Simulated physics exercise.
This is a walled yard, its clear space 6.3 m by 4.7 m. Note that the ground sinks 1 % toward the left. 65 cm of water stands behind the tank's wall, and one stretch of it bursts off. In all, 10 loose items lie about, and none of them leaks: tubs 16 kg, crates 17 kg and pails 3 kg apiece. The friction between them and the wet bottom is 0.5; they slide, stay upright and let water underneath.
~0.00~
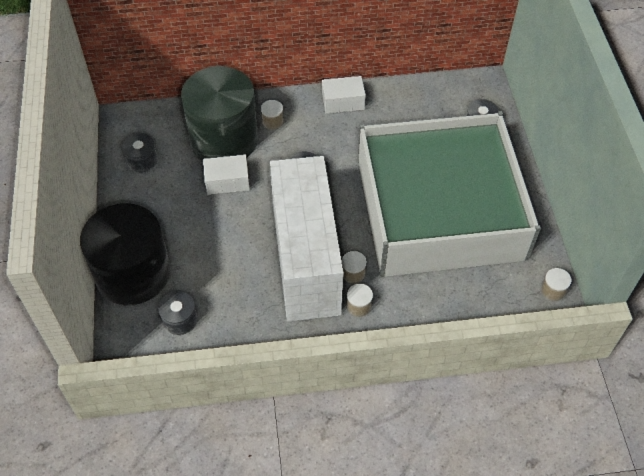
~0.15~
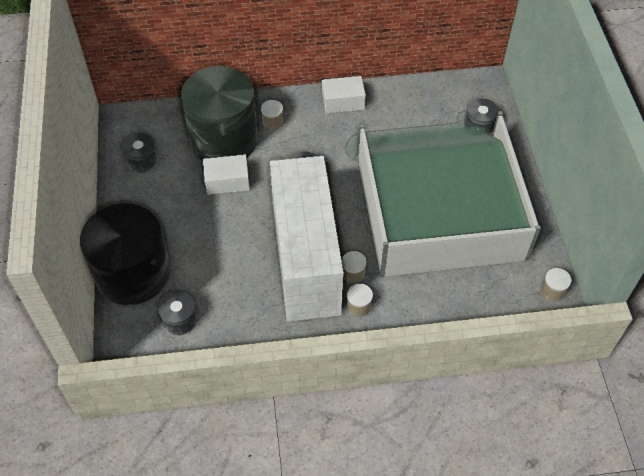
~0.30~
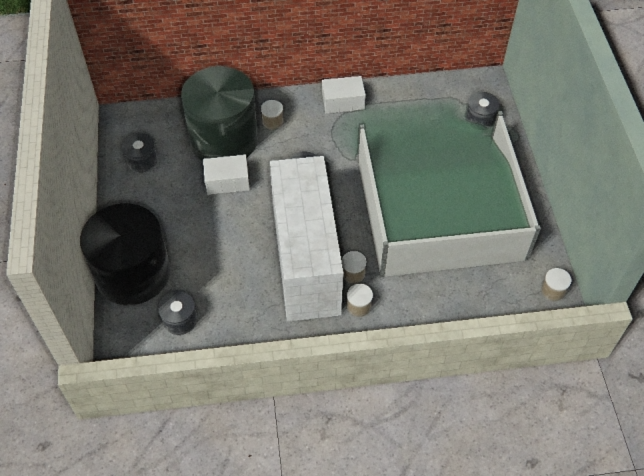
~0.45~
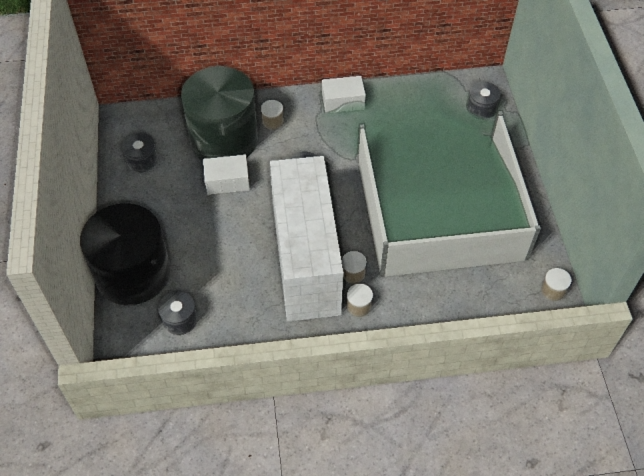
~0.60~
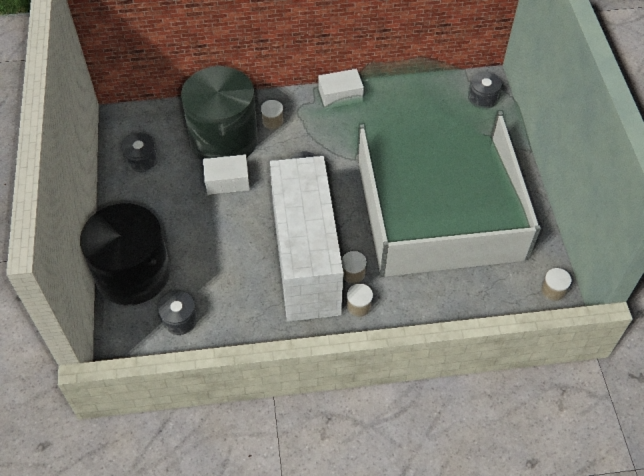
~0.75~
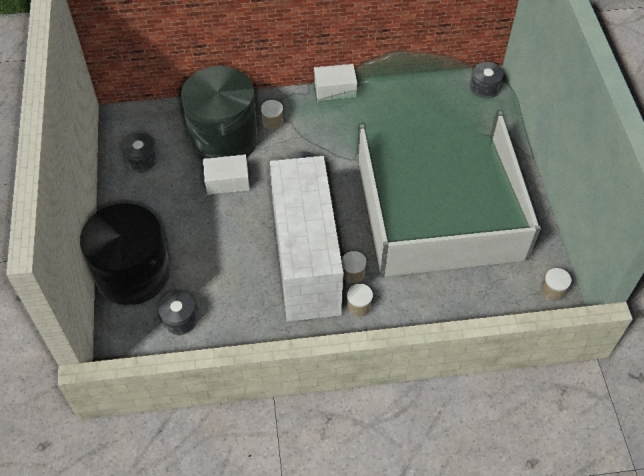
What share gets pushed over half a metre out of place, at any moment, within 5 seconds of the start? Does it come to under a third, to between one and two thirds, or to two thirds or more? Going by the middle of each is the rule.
The count shifted gets to a third without getting to two thirds.
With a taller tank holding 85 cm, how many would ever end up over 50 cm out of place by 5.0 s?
The answer would then be 7.
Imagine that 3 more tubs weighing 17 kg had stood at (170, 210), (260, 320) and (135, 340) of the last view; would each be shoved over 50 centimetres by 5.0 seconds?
Going through them, I'd say falls short, falls short and finally falls short.
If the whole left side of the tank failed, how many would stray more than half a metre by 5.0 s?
The answer would then be 7.
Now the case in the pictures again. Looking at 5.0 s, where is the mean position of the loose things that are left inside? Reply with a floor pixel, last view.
Mean position approx. (282, 245).
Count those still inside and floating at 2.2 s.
Just then, the number is 2.
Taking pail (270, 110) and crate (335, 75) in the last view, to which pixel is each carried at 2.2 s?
Around (284, 148) and (255, 82).
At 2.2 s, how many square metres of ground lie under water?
Some 13 m2 of it.
After 1.1 s 1 of 10 are over 50 cm from their spots; 1 afloat.
After 2.2 s 2 of 10 are over 50 cm from their spots; 2 afloat.
After 3.5 s 4 of 10 are over 50 cm from their spots; 4 afloat.
After 5.0 s 5 of 10 are over 50 cm from their spots, and 5 have been at some point; 6 afloat.
